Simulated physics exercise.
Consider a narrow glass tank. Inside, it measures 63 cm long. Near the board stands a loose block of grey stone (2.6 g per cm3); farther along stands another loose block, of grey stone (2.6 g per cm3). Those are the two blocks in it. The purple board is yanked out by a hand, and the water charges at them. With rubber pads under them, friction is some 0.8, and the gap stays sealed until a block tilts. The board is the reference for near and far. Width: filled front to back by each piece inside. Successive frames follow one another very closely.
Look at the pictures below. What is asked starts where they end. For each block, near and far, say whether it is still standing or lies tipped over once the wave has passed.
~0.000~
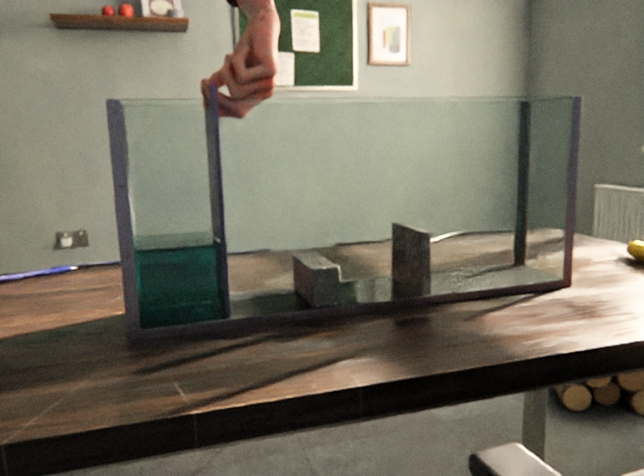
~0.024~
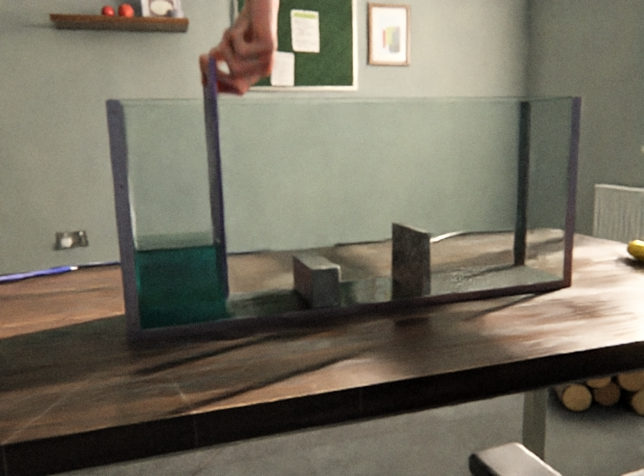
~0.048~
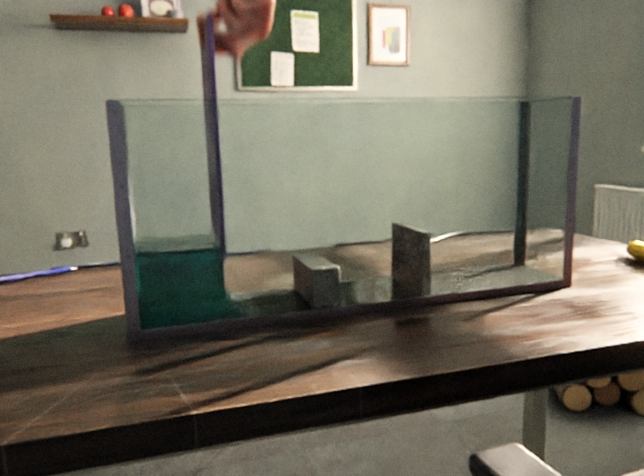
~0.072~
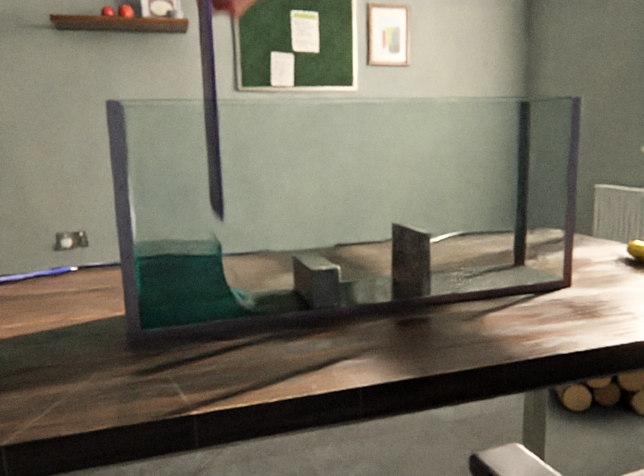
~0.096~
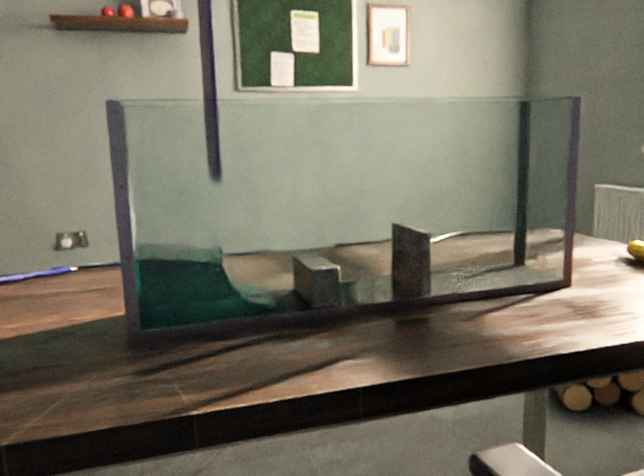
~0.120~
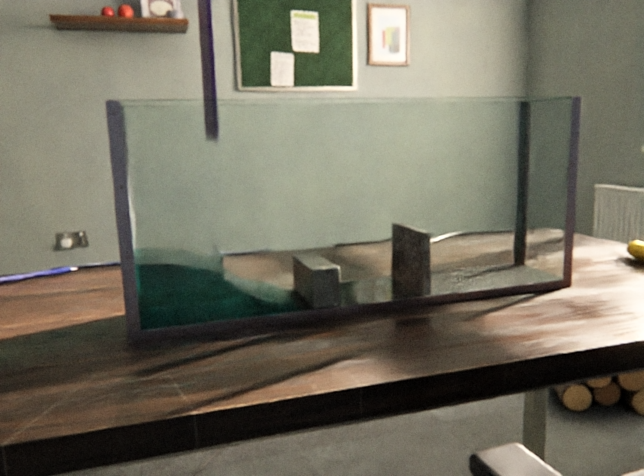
My prediction: The first block is still on its base, the second is still on its base.
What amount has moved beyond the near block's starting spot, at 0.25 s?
Around 0 %.
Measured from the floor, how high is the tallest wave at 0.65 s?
Not counting spray, it tops out near 5.5 cm.
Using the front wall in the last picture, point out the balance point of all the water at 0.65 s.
Look around (251, 301) on the front wall - that's where it is.
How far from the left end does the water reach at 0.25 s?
It has got out to near 24 cm from the left end.
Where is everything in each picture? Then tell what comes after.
The first picture shows level at the left end (139, 252); front at (225, 317); board bottom (228, 318); the near block's top is at (327, 270); the far block's top is at (428, 235).
The second picture shows level at the left end (139, 253); front at (233, 316); board bottom (227, 296).
The third picture shows level at the left end (139, 255); front at (247, 315); board bottom (225, 258).
The fourth picture shows level at the left end (140, 258); front at (263, 313); board bottom (222, 219).
The fifth picture shows level at the left end (140, 262); front at (280, 311); board bottom (220, 179).
The sixth picture shows level at the left end (140, 265); front at (299, 309); the board is clear; the near block's top is at (327, 271); the far block's top is at (428, 236).
After 0.25 s the front has run 23 cm from the left wall, the near block is upright and the far block is upright.
After 0.40 s the near block is upright and the far block is upright.
After 0.65 s the near block is upright and the far block is upright.
In the end the near block is upright and the far block is upright; 0 per cent of the water is past where the far block first stood.
